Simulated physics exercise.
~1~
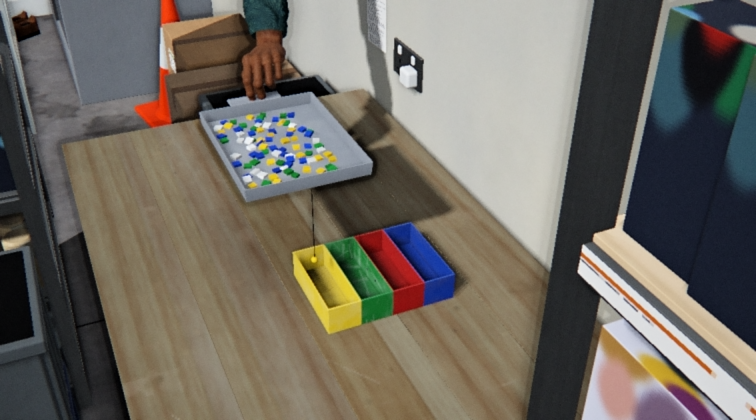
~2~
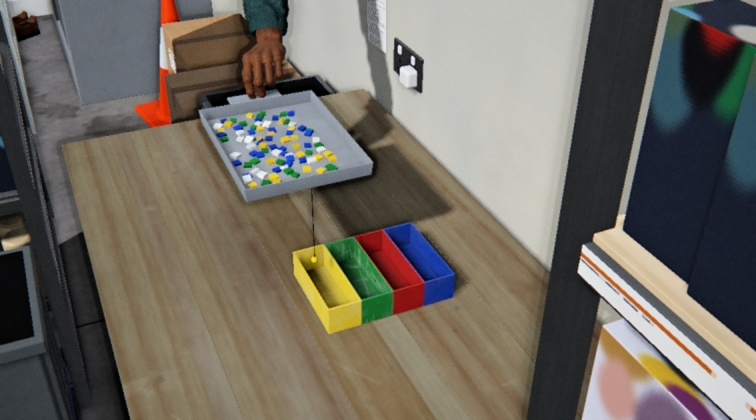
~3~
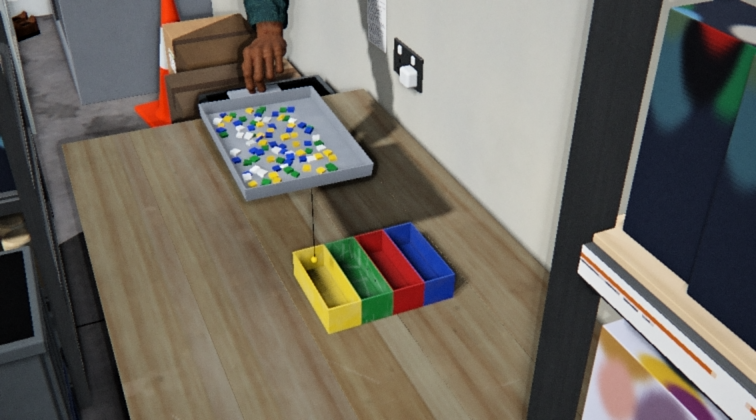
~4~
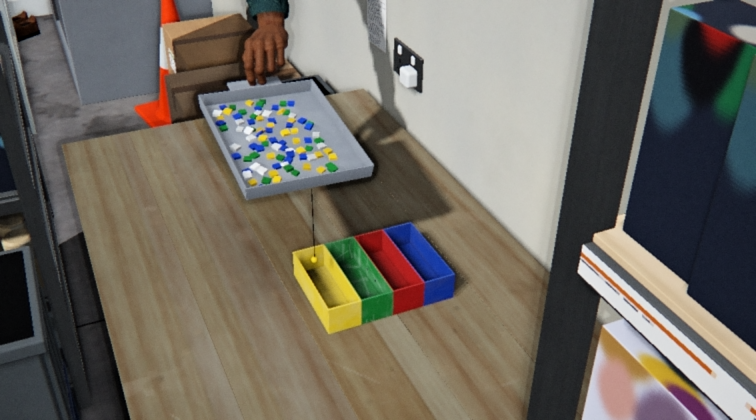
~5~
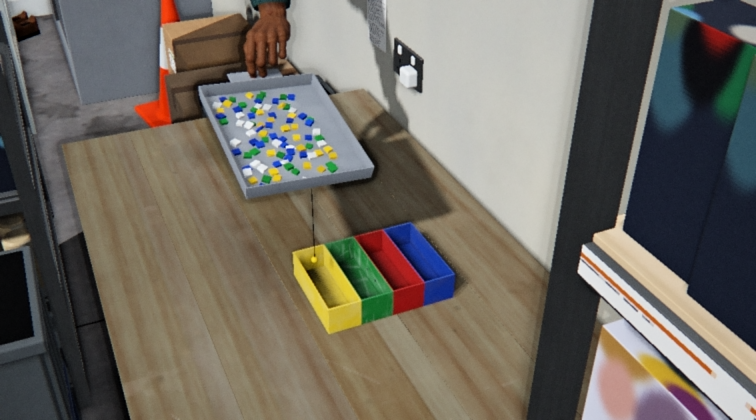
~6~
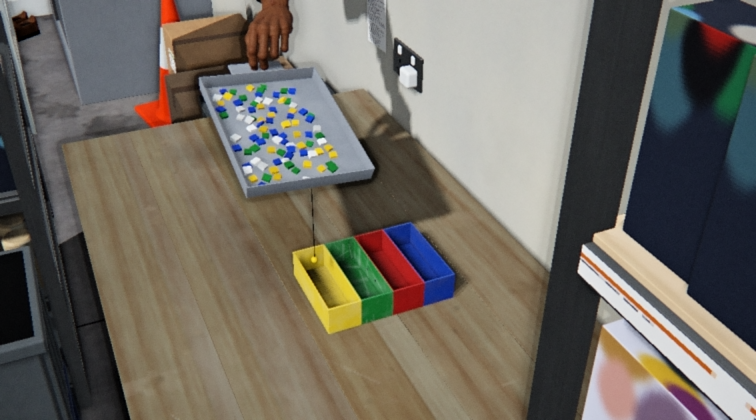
We see a hand at the back of a grey tray of loose mosaic tiles above a box with yellow, green, red and blue cells; the hand gradually raises the tray's far end, tilting it slightly toward the box.
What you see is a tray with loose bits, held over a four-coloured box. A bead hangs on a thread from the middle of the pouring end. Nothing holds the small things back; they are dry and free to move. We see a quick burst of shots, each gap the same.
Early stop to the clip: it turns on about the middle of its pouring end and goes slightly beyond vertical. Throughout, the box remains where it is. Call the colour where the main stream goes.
I call green.
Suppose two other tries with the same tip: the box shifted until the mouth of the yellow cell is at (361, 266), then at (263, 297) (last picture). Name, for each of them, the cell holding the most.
The first position gives the yellow one, and the second gives that blue cell.
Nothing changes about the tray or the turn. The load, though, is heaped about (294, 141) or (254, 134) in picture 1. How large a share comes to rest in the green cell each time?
Around 50 percent the first time, around 40 percent the second.
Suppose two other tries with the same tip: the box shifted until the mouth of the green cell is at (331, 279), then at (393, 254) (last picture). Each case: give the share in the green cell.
In the first position around 20 percent, in the second around 20 percent.
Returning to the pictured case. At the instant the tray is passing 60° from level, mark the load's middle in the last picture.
Look close to (325, 153) in the last picture.
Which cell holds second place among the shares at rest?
The one in second place is red.
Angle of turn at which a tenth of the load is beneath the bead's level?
A tilt of roughly 110°.
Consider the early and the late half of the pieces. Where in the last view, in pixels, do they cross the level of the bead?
I'd put it at roughly (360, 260), and after that at roughly (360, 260).
Shortly afterwards, tray tipped steeply; all but a few on the tray; only a few falling or outside the box.
Next, tray tipped right over; all but a few on the tray; only a few in the red cell.
Some moments later, tray tipped past a quarter turn; near half in the green cell; near a quarter in the red cell; near a quarter in the yellow cell; only a few in the blue cell; a little falling or outside the box.
In the end, tray tipped past a quarter turn; near half in the green cell; near a quarter in the red cell; near a quarter in the yellow cell; only a few in the blue cell; a little outside the box.
